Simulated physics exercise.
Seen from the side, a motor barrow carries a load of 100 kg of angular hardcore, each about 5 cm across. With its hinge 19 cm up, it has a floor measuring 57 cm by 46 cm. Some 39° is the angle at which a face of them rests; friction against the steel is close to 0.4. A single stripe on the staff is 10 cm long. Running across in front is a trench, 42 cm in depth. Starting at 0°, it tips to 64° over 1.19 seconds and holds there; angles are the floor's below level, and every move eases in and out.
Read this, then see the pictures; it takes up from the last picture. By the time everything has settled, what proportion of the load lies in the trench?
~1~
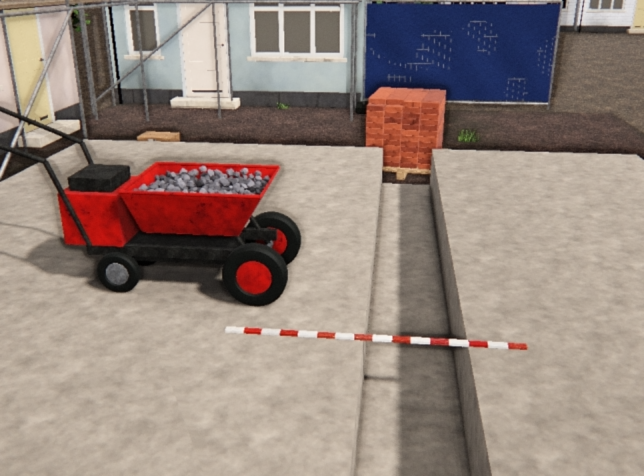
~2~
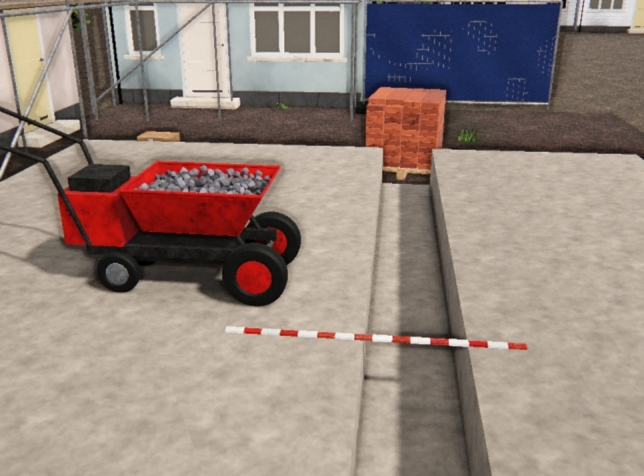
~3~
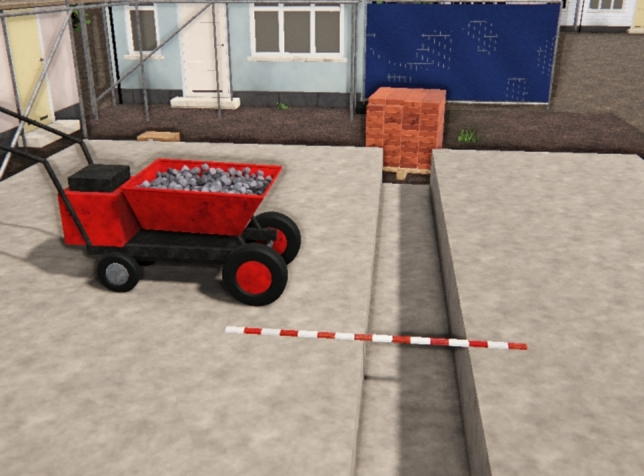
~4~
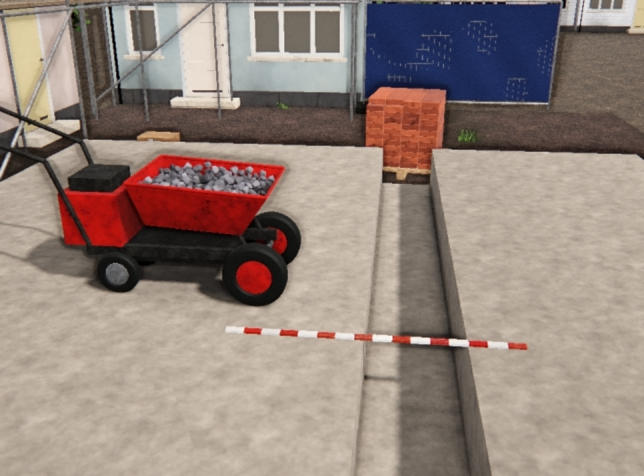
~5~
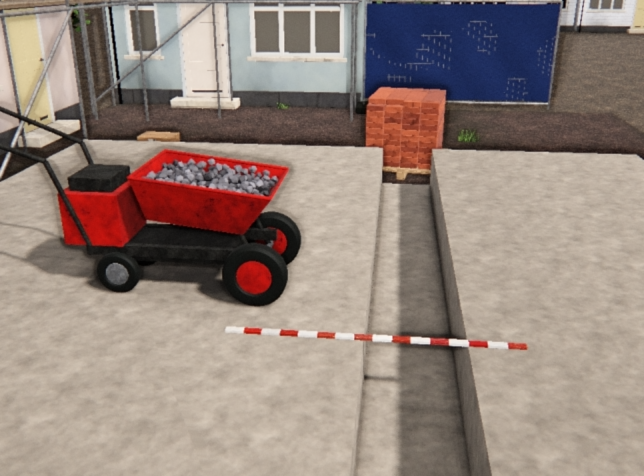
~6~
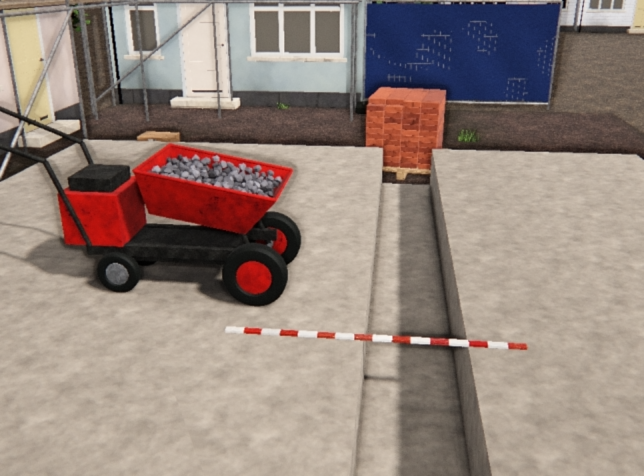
About 31 percent of the load.
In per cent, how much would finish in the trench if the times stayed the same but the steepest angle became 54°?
Then about 5 per cent.
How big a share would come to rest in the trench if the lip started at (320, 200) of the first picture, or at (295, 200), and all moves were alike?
Around 45 and then 45 percent.
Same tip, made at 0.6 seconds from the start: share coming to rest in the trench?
It would be near 55 per cent.
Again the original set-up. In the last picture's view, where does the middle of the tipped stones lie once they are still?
Resting centre: About (398, 346).
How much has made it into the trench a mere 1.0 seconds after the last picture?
About 5 per cent by then.
Then, 0.6 s after the last picture the floor is at 54°, 100 % in the skip; the foremost stones are at (323, 220).
Then, 1.0 s after the last picture the floor is at 64°, 88 % in the skip, 9 % short of the trench, 3 % in the trench; the foremost stones are at (386, 302).
Then, 1.3 s after the last picture the floor is at 64°, 69 % in the skip, 9 % short of the trench, 21 % in the trench; the foremost stones are at (447, 349).
Then, 3.3 s after the last picture the floor is at 64°, 57 % in the skip, 12 % short of the trench, 31 % in the trench; the foremost stones are at (450, 345).
